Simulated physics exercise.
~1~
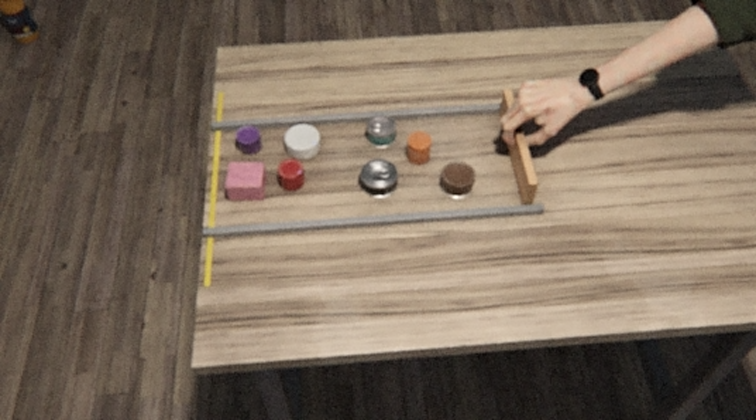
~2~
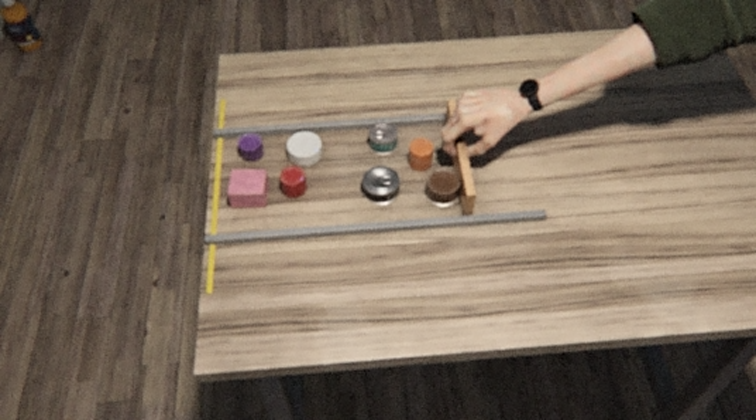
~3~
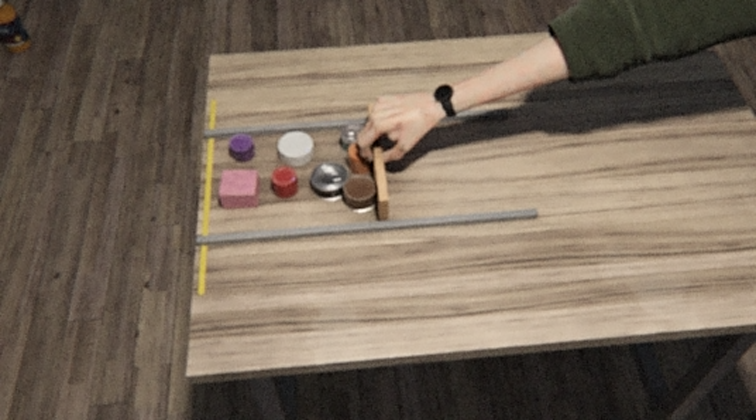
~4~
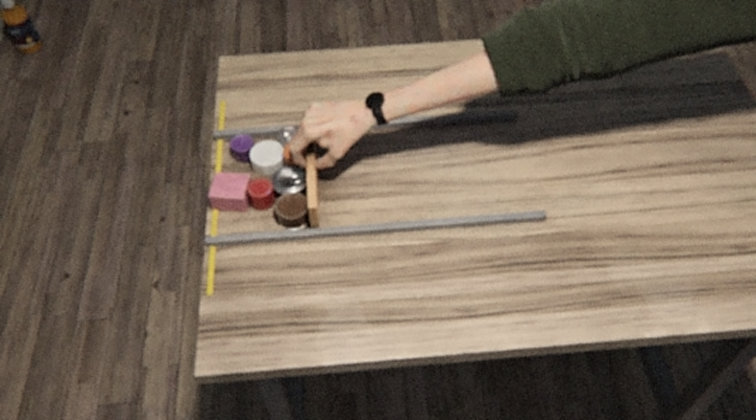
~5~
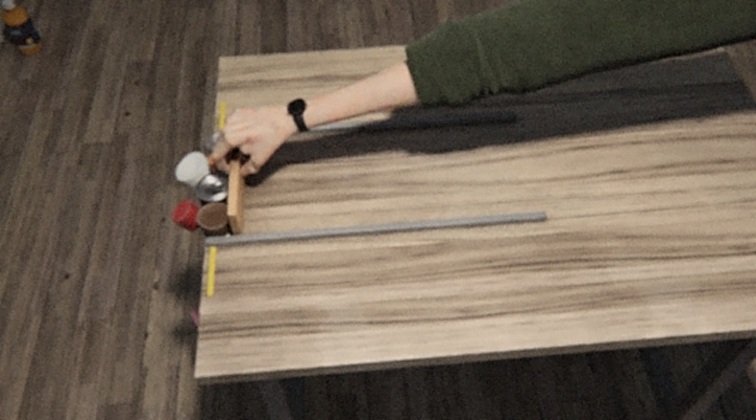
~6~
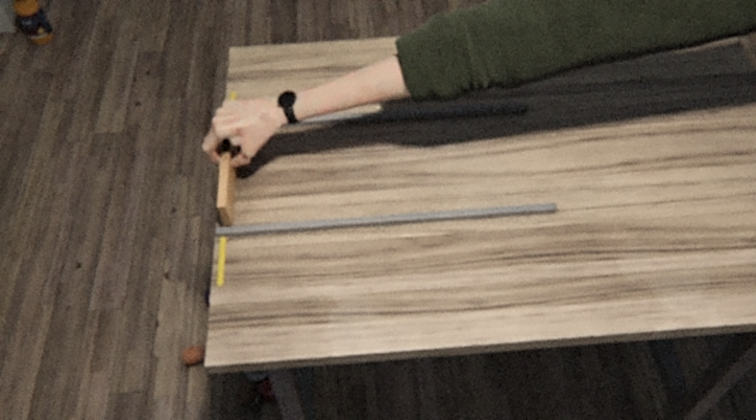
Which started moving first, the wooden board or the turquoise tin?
The wooden board started moving first, sliding left under the person's hand while the turquoise tin stayed where it was. The tin only began to shift left later, as the board came farther across the table.
